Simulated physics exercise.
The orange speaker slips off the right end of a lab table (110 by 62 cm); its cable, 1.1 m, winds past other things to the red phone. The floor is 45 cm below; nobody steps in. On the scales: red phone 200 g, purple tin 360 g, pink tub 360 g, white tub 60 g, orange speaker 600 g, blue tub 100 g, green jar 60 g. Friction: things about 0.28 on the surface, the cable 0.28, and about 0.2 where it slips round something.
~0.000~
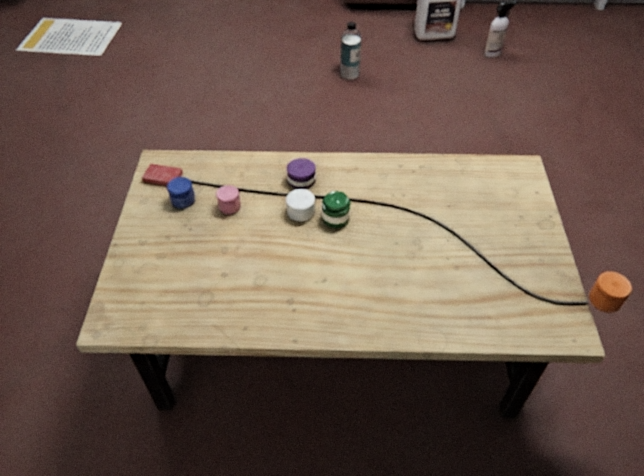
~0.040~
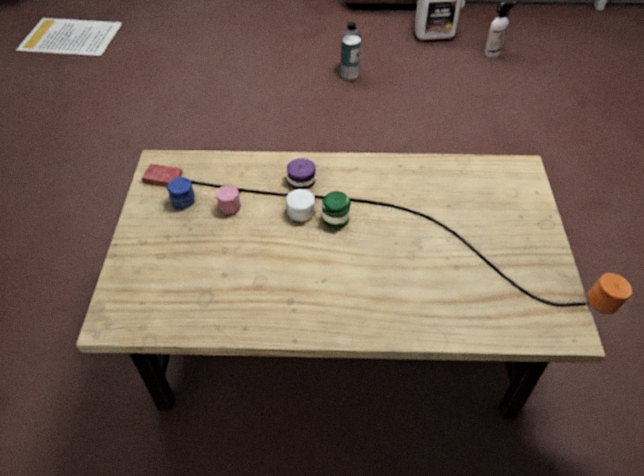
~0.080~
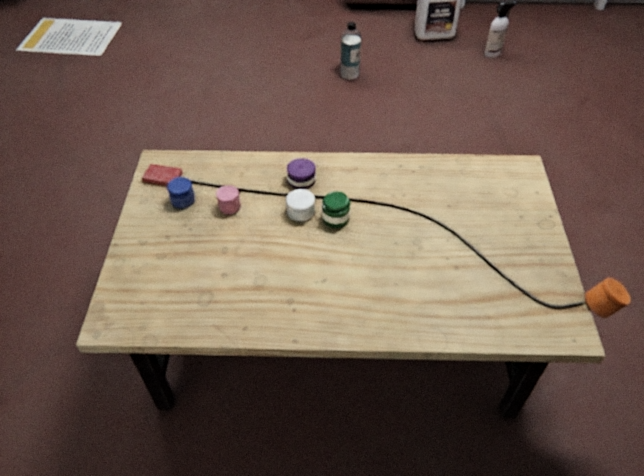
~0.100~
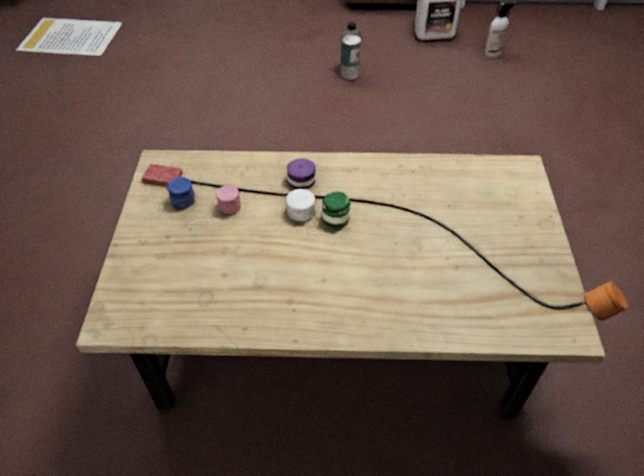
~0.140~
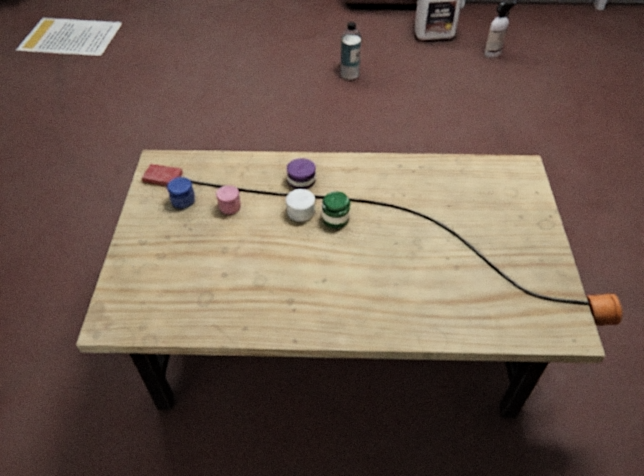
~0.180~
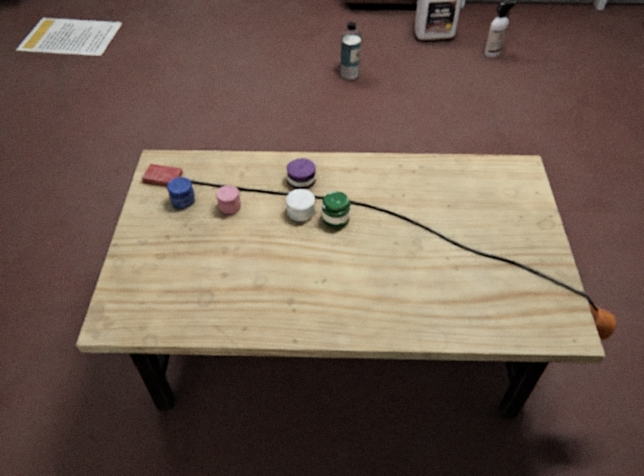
An orange cylindrical object tilts and slides down over the right edge of a pale wooden table, seen from above by a still camera in a maroon-floored room. A black cable runs from it to a flat red object at the far left, past blue, pink, white, purple and green containers that stay put. As the orange object sinks lower, the cable's curved right side pulls straighter.
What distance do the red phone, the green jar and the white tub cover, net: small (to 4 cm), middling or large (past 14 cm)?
In order: The red phone travels a long way; the green jar moves a moderate way; the white tub moves a moderate way.
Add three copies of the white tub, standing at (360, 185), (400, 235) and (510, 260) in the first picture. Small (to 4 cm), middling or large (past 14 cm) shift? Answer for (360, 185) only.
There: Small.
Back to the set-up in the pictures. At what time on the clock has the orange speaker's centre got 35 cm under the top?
About: 0.40 s.
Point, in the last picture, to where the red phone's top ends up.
At about (420, 216).
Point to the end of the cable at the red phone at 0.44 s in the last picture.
At about (302, 202).
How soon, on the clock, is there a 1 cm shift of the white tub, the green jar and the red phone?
White tub 0.26 s, green jar 0.24 s, red phone 0.22 s.
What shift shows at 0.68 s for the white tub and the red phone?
White tub 8 cm, red phone 60 cm.
At 0.4 s, the cable's tail end at (302, 202); red phone 33 cm off its start, green jar 9 cm off its start, white tub 8 cm off its start.
At 0.7 s, the cable's tail end at (401, 217); red phone 59 cm off its start, green jar 10 cm off its start, white tub 8 cm off its start.
At 0.9 s, the cable's tail end at (440, 224); red phone 68 cm off its start at (420, 216), green jar 10 cm off its start at (325, 228), white tub 8 cm off its start at (297, 223).
At 1.2 s, the cable's tail end at (440, 224); red phone 68 cm off its start, green jar 10 cm off its start, white tub 8 cm off its start.
At 2.4 s, the cable's tail end at (440, 224); red phone 68 cm off its start at (420, 216), green jar 10 cm off its start at (325, 228), white tub 8 cm off its start at (297, 223), orange speaker over the edge.
